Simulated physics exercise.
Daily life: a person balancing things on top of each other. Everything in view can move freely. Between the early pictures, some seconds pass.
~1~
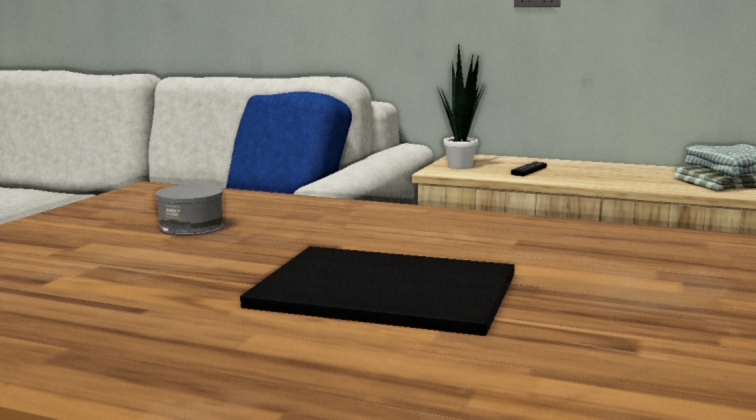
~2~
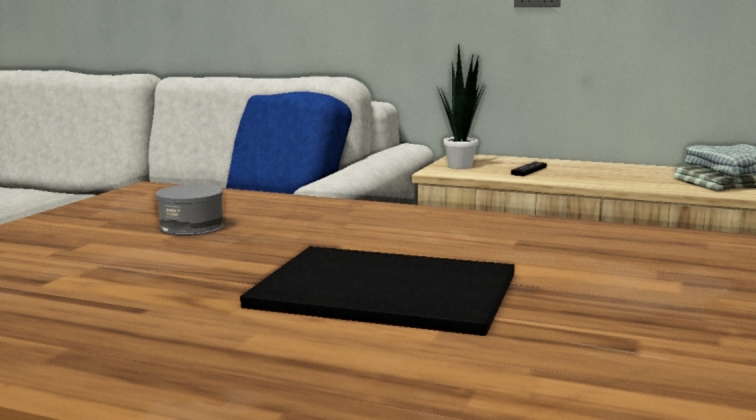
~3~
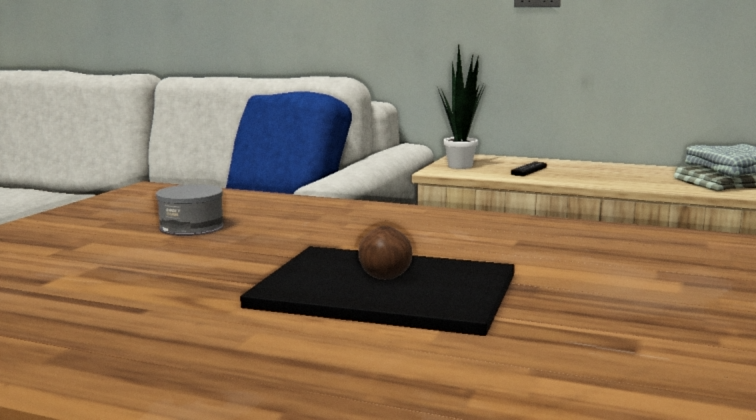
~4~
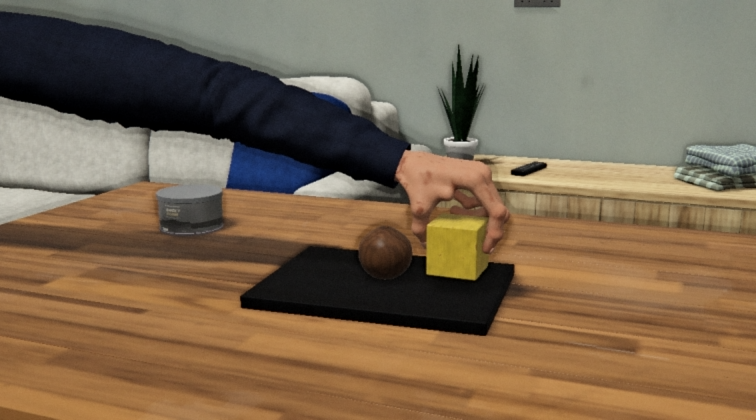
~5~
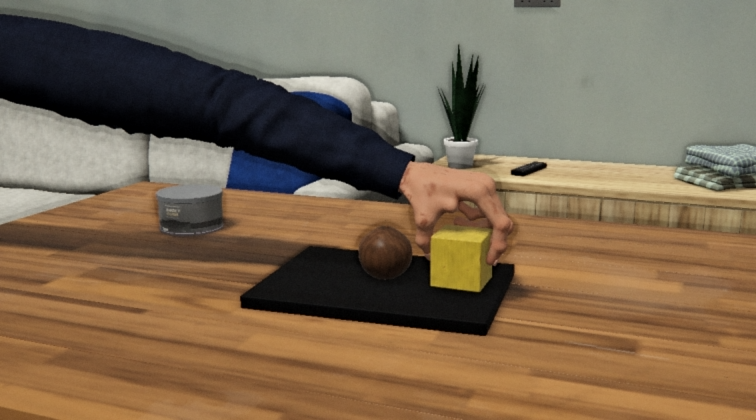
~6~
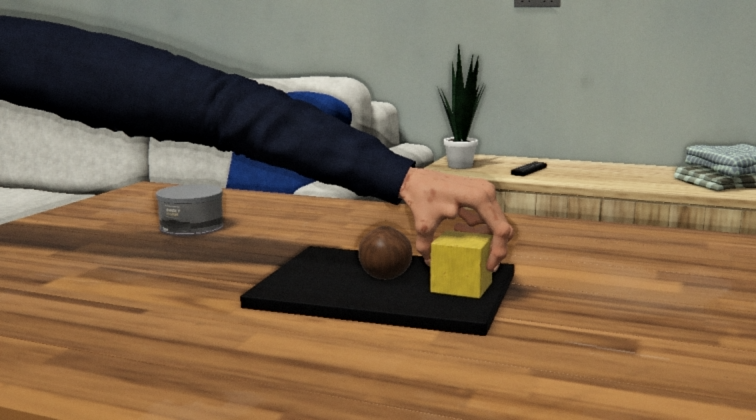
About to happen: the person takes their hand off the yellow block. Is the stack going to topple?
No, it stays up.
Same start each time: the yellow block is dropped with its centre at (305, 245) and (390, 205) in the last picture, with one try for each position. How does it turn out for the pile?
First try: The pile stands firm; second try: It topples.
Then, 0.20 s past the last view, nothing moves.
Then, 0.40 s past the last view, yellow block resting near (462, 263).
Finally, all 4 still in place. Final places as the last picture's camera would see them, yellow block near (462, 263). The pile holds.
